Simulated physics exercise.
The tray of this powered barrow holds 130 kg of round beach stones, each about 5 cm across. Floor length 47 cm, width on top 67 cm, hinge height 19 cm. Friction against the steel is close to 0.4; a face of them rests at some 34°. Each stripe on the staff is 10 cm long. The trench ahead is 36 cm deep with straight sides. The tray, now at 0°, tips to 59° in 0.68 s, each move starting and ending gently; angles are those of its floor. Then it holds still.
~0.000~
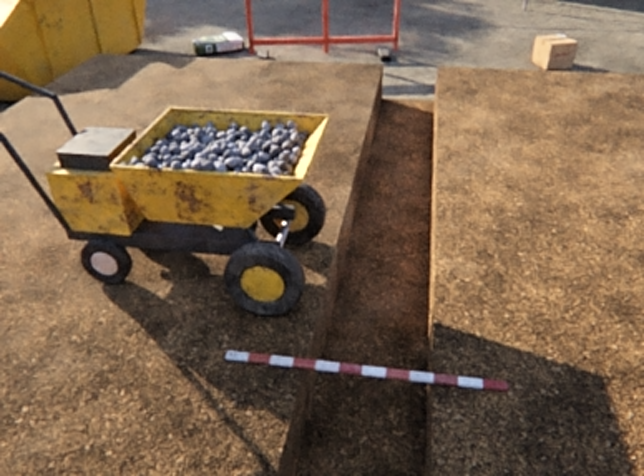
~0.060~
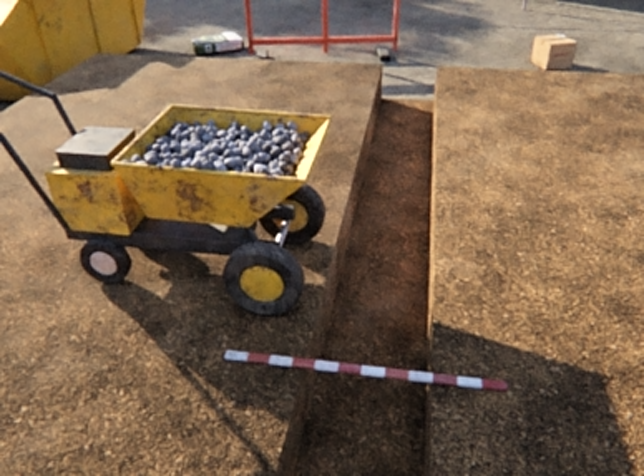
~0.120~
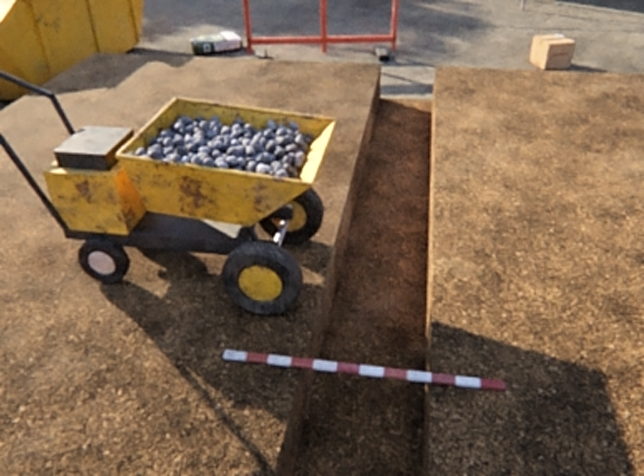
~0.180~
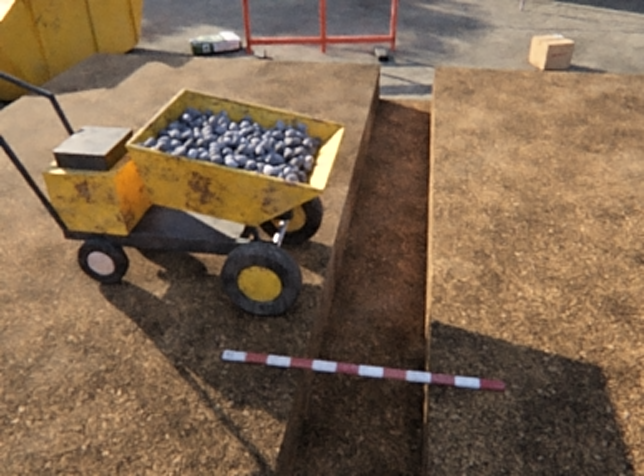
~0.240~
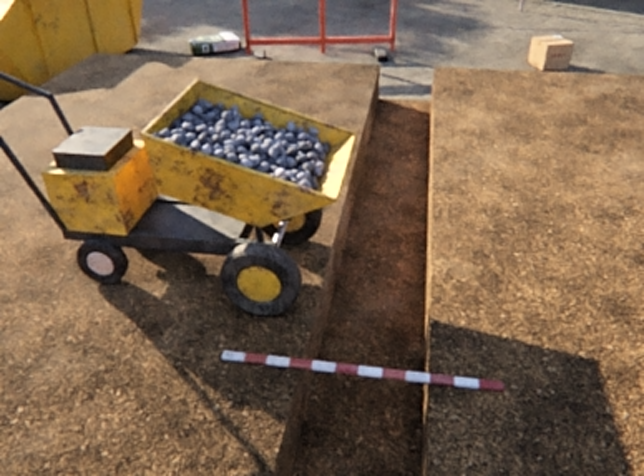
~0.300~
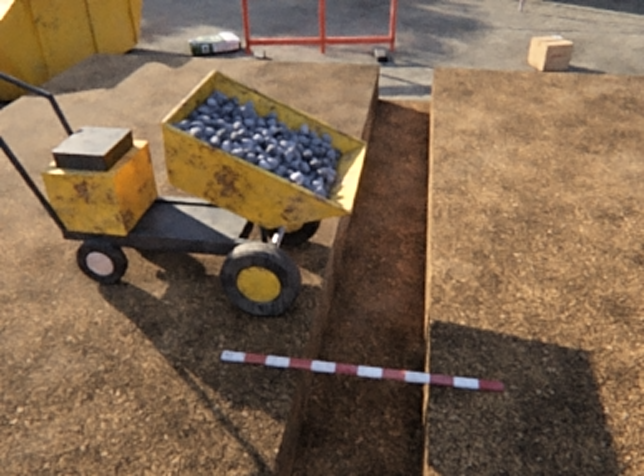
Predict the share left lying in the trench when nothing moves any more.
About 48 per cent.
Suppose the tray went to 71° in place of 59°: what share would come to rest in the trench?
In that case some 40 per cent.
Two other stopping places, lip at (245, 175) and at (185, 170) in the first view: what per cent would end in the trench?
Near 90 per cent from the first place, 95 from the second.
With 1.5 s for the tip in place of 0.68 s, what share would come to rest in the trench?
Then about 60 per cent.
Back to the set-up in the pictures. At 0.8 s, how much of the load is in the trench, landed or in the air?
Some 15 per cent.
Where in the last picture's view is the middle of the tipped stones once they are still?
Around (441, 286).
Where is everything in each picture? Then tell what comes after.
Lip at (303, 180), floor tilted 0°, highest stones at (236, 137), in the first picture.
The tray is at 1°, its lip at (305, 181); the top of the load is at (206, 138); the stones move at 0.3 m/s on average, in the second picture.
Lip at (312, 185), floor tilted 5°, highest stones at (199, 134); the stones move at 0.7 m/s on average, in the third picture.
Lip at (323, 191), floor tilted 10°, highest stones at (188, 124); the stones move at 0.9 m/s on average, in the fourth picture.
The tray is at 17°, its lip at (337, 201); the top of the load is at (200, 114); the stones move at 1.1 m/s on average, in the fifth picture.
Lip at (350, 213), floor tilted 24°, highest stones at (210, 104); the stones move at 1.2 m/s on average, in the sixth picture.
After 0.5 s the floor is at 50°; 100 % in the tray; the foremost stones are at (369, 226).
After 0.8 s the floor is at 59°; 80 % in the tray, 13 % in the trench, 6 % past the trench; the foremost stones are at (459, 301).
After 1.1 s the floor is at 59°; 33 % in the tray, 17 % in the trench, 49 % past the trench; the foremost stones are at (589, 309).
After 3.1 s the floor is at 59°; 0 % in the tray, 48 % in the trench, 52 % past the trench; the foremost stones are past the picture's edge.
